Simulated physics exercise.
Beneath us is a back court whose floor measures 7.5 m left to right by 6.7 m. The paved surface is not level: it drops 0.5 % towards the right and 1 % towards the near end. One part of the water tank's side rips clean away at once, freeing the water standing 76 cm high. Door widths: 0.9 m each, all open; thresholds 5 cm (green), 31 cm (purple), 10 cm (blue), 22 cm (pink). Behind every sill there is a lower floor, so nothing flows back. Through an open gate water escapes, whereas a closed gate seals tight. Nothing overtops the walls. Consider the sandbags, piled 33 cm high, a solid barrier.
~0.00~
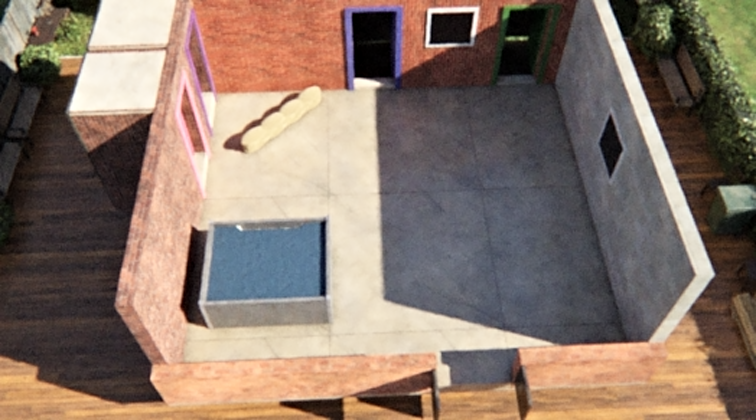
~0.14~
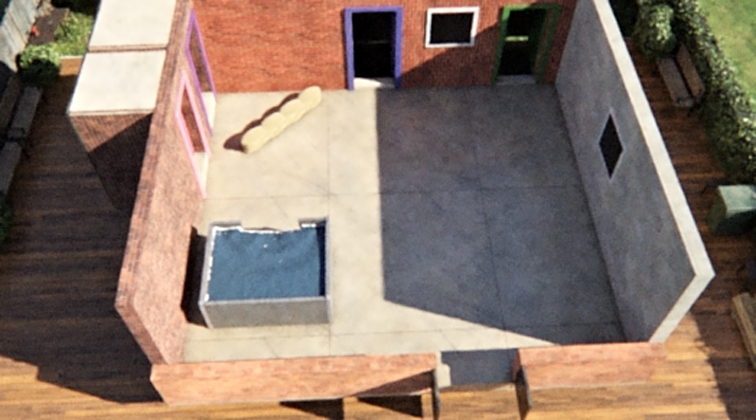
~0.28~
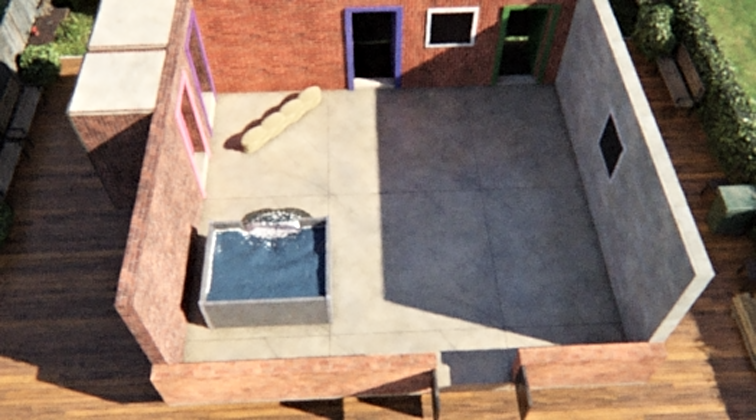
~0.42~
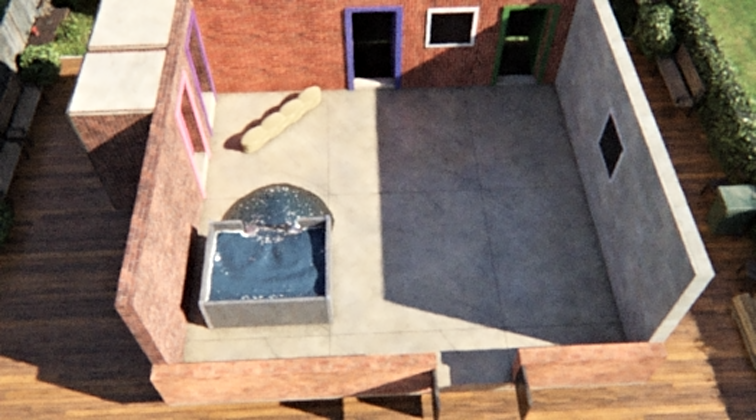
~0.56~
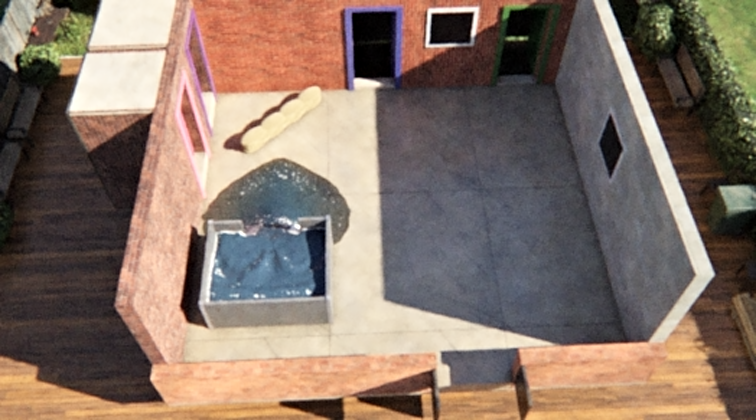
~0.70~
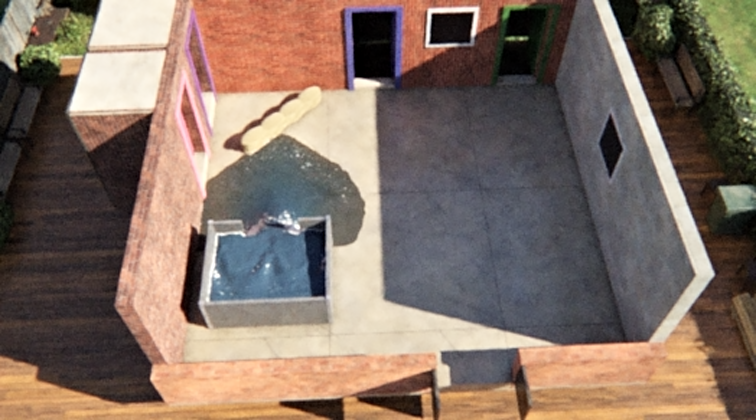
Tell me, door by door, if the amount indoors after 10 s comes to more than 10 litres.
Result: The green door lets the inflow top the limit; the purple door holds the inflow within the limit; the blue door lets the inflow top the limit; the pink door holds the inflow within the limit.
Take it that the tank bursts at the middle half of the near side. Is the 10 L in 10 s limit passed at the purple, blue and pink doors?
Then purple would come out on the low side, blue on the low side and pink on the low side.
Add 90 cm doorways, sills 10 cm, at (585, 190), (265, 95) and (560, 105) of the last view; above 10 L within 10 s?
Door 1: Lower; door 2: Higher; door 3: Higher.
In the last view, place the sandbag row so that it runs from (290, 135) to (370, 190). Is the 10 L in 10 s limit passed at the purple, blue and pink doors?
Purple beyond the limit, blue within the limit, pink within the limit.
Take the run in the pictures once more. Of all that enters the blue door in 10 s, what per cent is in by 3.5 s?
Roughly 85 percent is in by then.
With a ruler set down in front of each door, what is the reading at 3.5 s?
Door by door in cm, green shows 6, purple shows 13, blue shows 16, pink shows 13.
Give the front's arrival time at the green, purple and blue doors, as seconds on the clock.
Green = 2.6 s, purple = 1.2 s, blue = 1.6 s.
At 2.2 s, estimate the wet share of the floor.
Close to 30 in a hundred.
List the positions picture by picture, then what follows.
The first frame shows still water, 76 cm deep, in the water tank at (268, 261).
In the second frame, the front is at a hidden place, 0.6 m from the gap on the water tank's far side; 0.3 m2 of floor is under water; 76 cm left at the back of the water tank.
In the third frame, water pours out on the water tank's far side and has run 0.9 m, to (302, 214); typically 13 cm deep outside, 76 cm at the water tank's back.
In the fourth frame, water pours out on the water tank's far side and has run 1.4 m, to (291, 187); typically 8 cm deep outside, 70 cm at the water tank's back.
In the fifth frame, water pours out on the water tank's far side and has run 2.1 m, to (286, 162); typically 6 cm deep outside, 64 cm at the water tank's back.
In the sixth frame, water pours out on the water tank's far side and has run 2.7 m, to (287, 138); typically 5 cm deep outside, 65 cm at the water tank's back.
After 1.4 s water covers 25 % of the floor and is deepest (38 cm) near (276, 241); green door not reached, purple door 14 cm at the sill, 0 L in, blue door not reached, pink door 19 cm at the sill, 0 L in.
After 2.2 s water covers 30 % of the floor and is deepest (30 cm) near (217, 99); green door not reached, purple door 12 cm at the sill, 0 L in, blue door 23 cm at the sill, 21 L in, pink door 15 cm at the sill, 0 L in.
After 3.5 s water covers 40 % of the floor and is deepest (28 cm) near (299, 102); green door 6 cm at the sill, 0 L in, purple door 13 cm at the sill, 0 L in, blue door 16 cm at the sill, 81 L in, pink door 13 cm at the sill, 0 L in.
After 6.0 s water covers 60 % of the floor and is deepest (18 cm) near (282, 115); green door 7 cm at the sill, 7 L in, purple door 11 cm at the sill, 0 L in, blue door 8 cm at the sill, 93 L in, pink door 13 cm at the sill, 0 L in.
After 10.0 s water covers 90 % of the floor and is deepest (14 cm) near (606, 364); green door 8 cm at the sill, 34 L in, purple door 7 cm at the sill, 0 L in, blue door 4 cm at the sill, 94 L in, pink door 5 cm at the sill, 0 L in.
